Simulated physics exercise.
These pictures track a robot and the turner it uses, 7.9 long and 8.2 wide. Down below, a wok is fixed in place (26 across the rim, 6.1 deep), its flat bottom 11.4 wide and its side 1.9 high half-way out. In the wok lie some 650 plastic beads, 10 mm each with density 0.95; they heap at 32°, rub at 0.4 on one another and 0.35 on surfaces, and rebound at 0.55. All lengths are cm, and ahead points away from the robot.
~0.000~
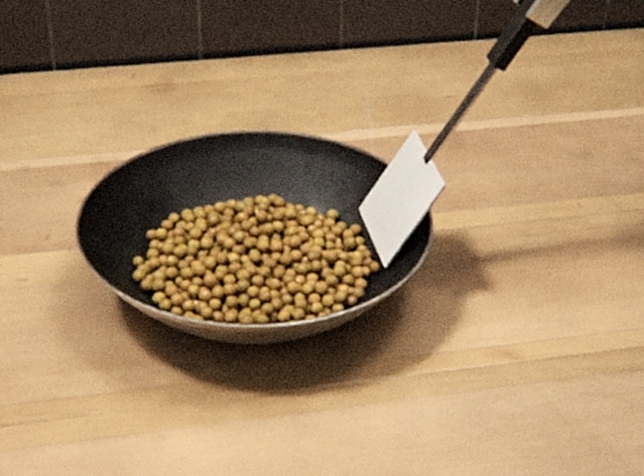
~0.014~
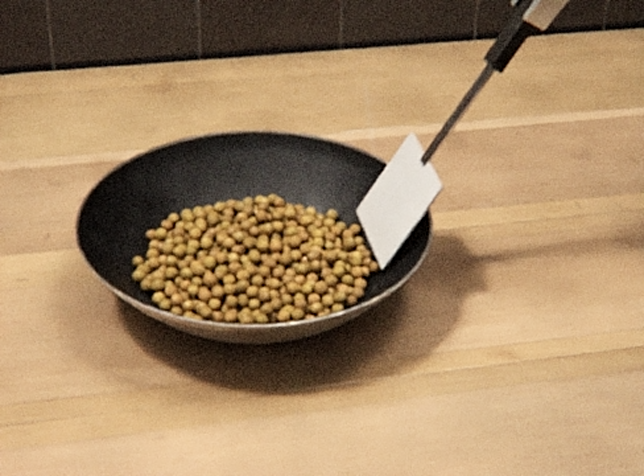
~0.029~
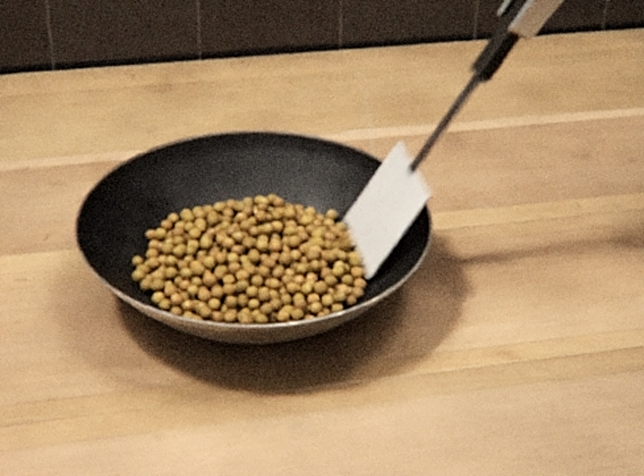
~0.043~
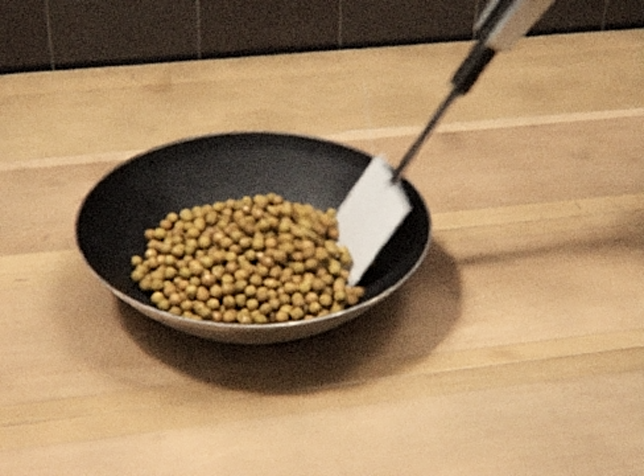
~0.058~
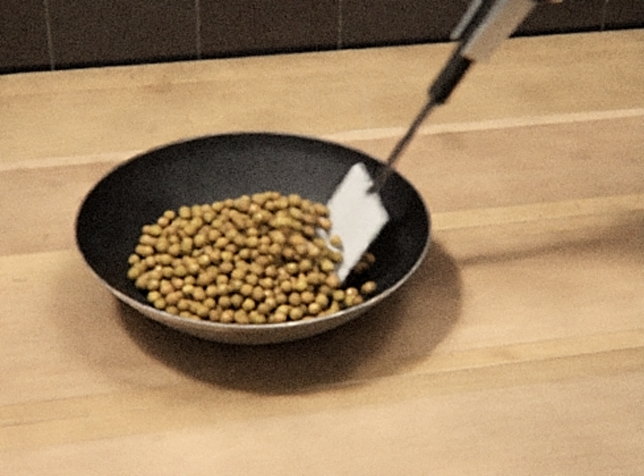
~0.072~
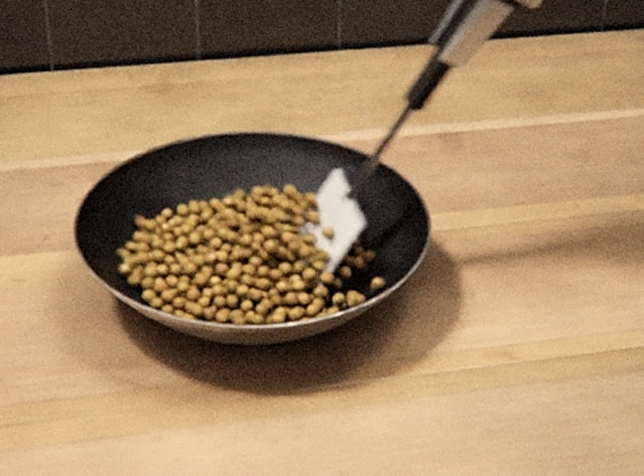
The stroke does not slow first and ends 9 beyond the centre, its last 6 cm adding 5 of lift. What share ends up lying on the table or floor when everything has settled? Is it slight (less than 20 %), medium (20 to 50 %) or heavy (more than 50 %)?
Medium.
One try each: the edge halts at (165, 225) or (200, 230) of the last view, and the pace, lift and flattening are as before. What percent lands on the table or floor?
Estimates, in order: 20 % and 10 %.
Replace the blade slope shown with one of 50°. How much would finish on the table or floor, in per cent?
In that case, around 35 percent would end up on the table or floor.
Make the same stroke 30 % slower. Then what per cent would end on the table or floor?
About 30 per cent.
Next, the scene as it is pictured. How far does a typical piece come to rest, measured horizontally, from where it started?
6 cm.
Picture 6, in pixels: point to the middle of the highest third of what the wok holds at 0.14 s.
It is centred at roughly (177, 237).
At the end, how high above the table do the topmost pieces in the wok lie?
5.5 cm.
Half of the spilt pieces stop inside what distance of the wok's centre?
The answer is around 56 cm.
After 0.11 s, sloping 59°, highest piece 8 above the table; 649 in the wok.
After 0.14 s, sloping 59°, highest piece 9 above the table; 648 in the wok, 1 on the blade or in flight.
After 0.36 s, sloping 59°, highest piece 21 above the table; 425 in the wok, 59 on the table or floor, 165 on the blade or in flight.
After 1.41 s, sloping 59°, highest piece 5 above the table; 425 in the wok, 224 on the table or floor.
At rest, 425 in the wok, 224 on the table or floor. That is 35 % on the table or floor.
